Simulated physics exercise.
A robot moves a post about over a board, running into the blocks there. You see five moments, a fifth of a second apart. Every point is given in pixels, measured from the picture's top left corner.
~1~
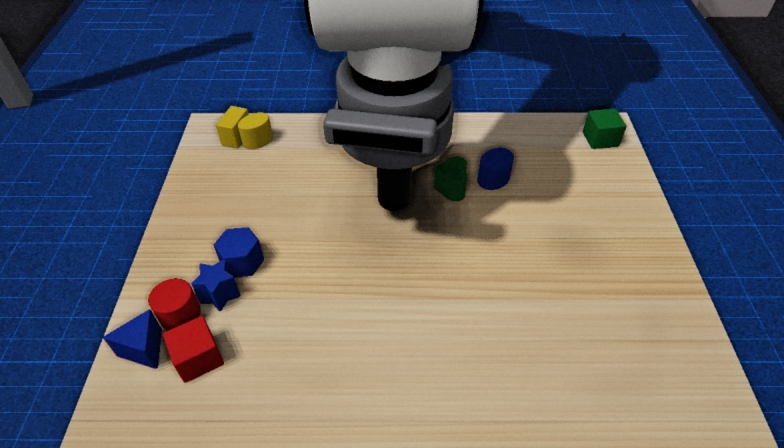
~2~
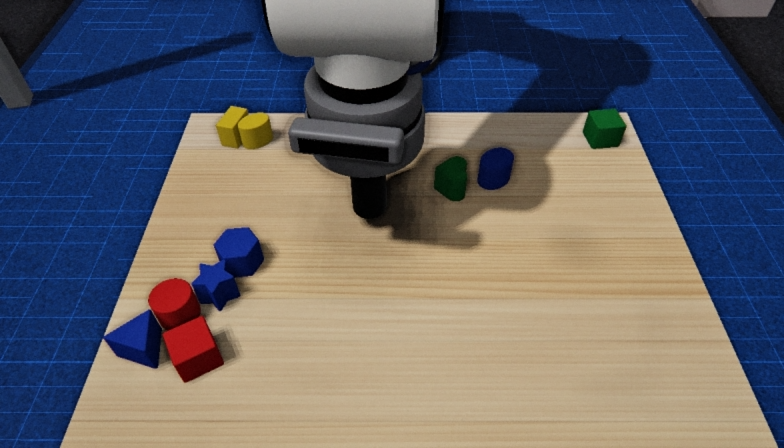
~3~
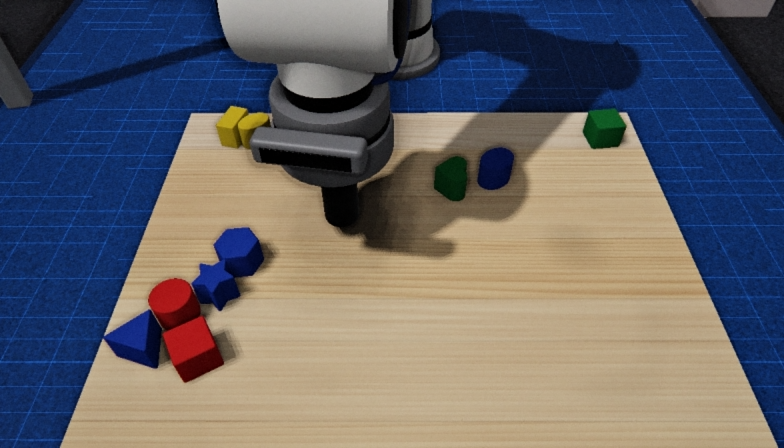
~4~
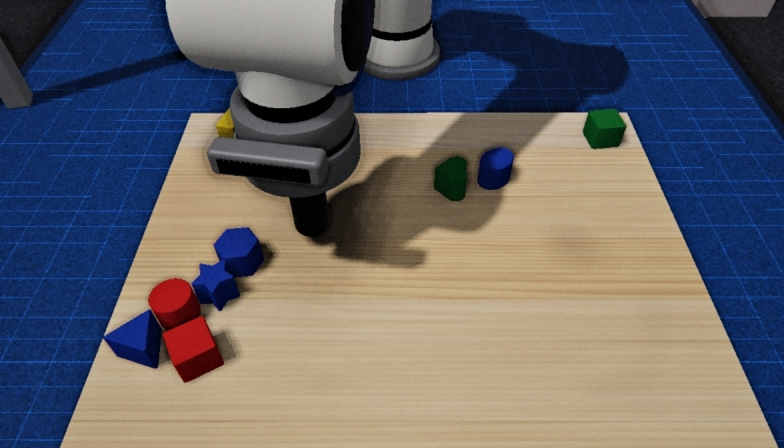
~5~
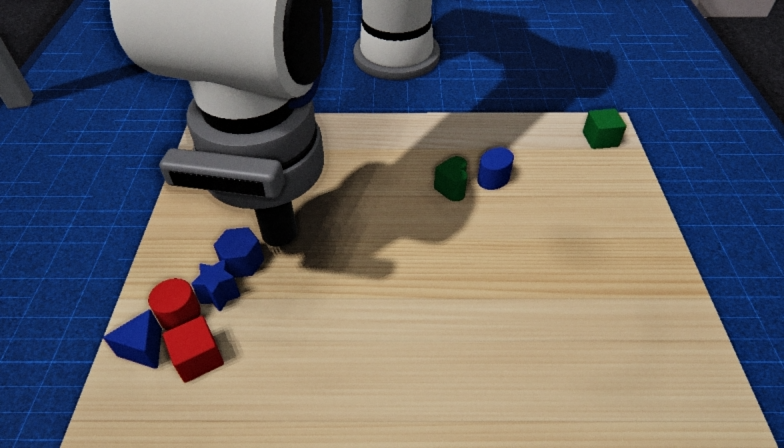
A robot arm with a dark post sweeps left and slightly toward the viewer across a wooden board, nearing a cluster of blue and red blocks, while the yellow, green, blue and red blocks all stay still.
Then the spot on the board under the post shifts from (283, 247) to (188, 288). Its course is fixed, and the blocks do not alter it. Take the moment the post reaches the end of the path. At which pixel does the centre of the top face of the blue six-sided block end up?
Top centre: (138, 268).
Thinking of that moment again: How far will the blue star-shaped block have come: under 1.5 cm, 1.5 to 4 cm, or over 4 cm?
It will fall in the middle band, 1.5 to 4 cm.
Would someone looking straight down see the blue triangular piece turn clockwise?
In short: No.
One third of the way, post at (248, 248); blue star-shaped block at (211, 277); blue six-sided block at (206, 250), turned 15° clockwise.
Two thirds of the way, post at (216, 262); blue triangular piece at (128, 335); red circular block at (164, 300); blue star-shaped block at (203, 284), turned 45° anticlockwise; blue six-sided block at (173, 259), turned 30° clockwise.
At the end, post at (182, 276); blue triangular piece at (123, 337), turned 25° anticlockwise; red circular block at (156, 308); blue star-shaped block at (196, 289), turned 100° anticlockwise; blue six-sided block at (138, 268), turned 50° clockwise.
